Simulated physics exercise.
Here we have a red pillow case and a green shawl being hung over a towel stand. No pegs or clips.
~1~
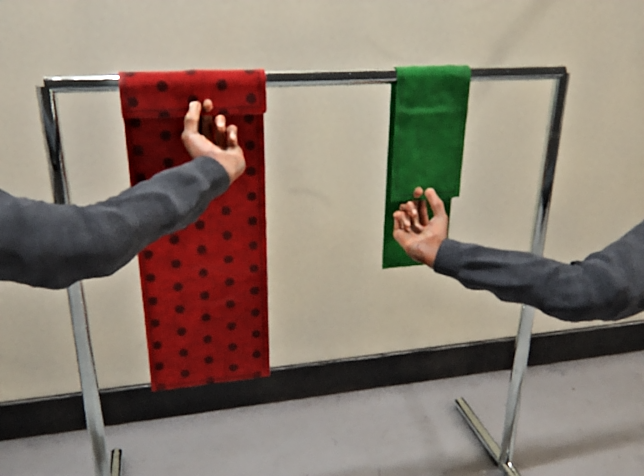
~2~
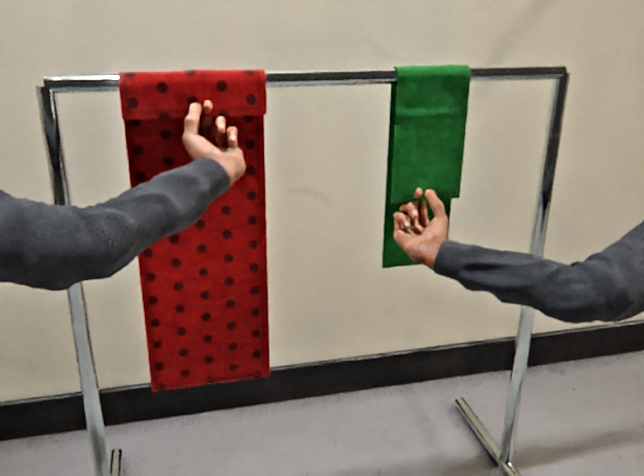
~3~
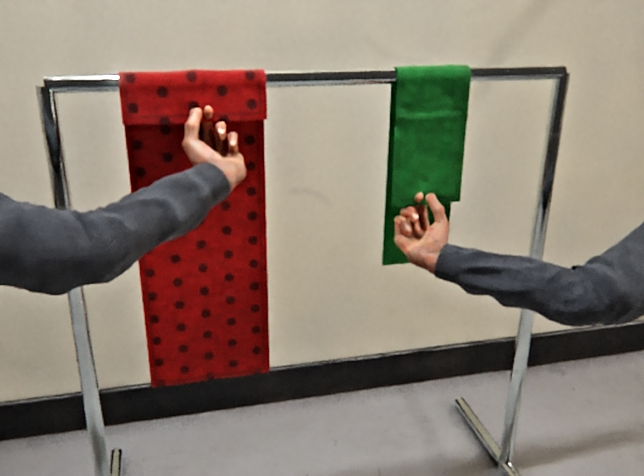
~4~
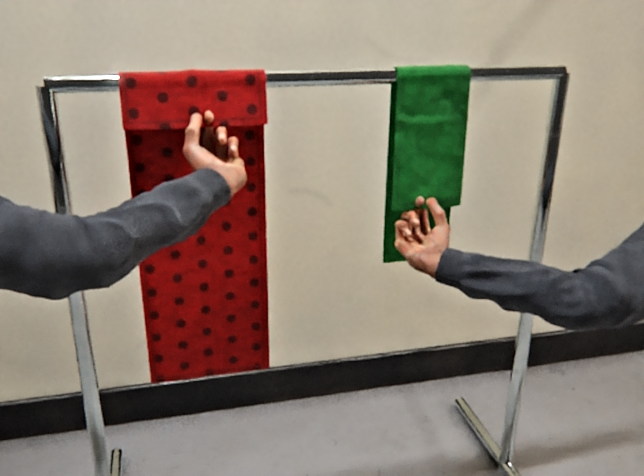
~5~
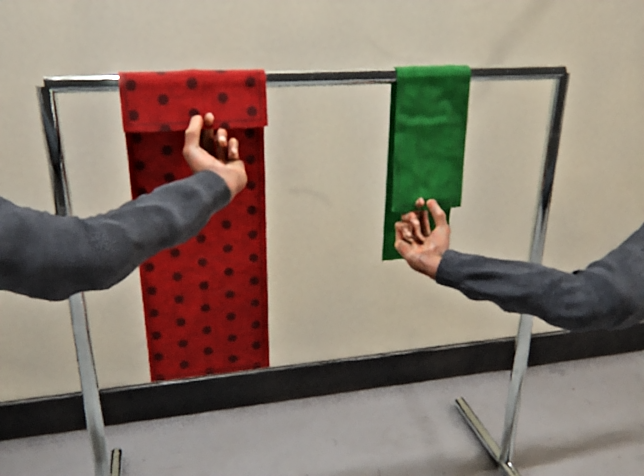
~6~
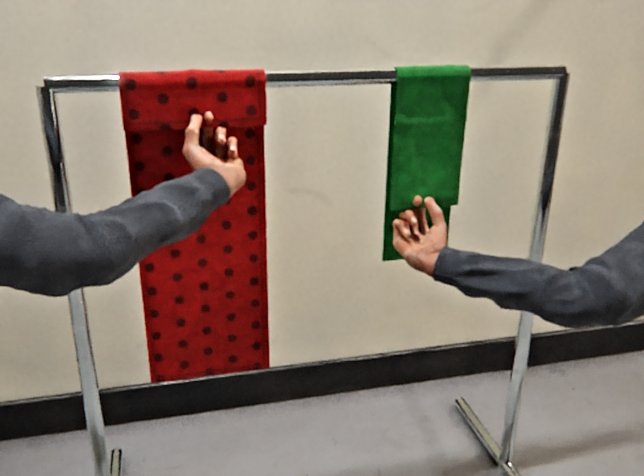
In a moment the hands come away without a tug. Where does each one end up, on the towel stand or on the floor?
The red pillow case slides off. The green shawl hangs there.
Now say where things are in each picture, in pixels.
The first frame shows pillow case front hem (231, 106), back hem (241, 374); shawl front hem (409, 193), back hem (398, 262).
The second frame shows pillow case front hem (231, 107); shawl front hem (409, 195).
The third frame shows pillow case front hem (232, 112); shawl front hem (410, 199).
The fourth frame shows pillow case front hem (232, 118); shawl front hem (410, 203).
The fifth frame shows pillow case front hem (232, 120); shawl front hem (411, 204).
The sixth frame shows pillow case front hem (232, 119), back hem (240, 365), front far shorter than the back; shawl front hem (408, 202), back hem (399, 254), front over half the back.
Then, 0.38 s after the last picture, pillow case clear of the rail and dropping near (211, 366); shawl still hanging.
Then, 0.64 s after the last picture, pillow case in a heap on the floor; shawl still hanging.
At rest, pillow case in a heap on the floor; shawl still hanging. The red pillow case slips to the floor and the green shawl keeps its place.
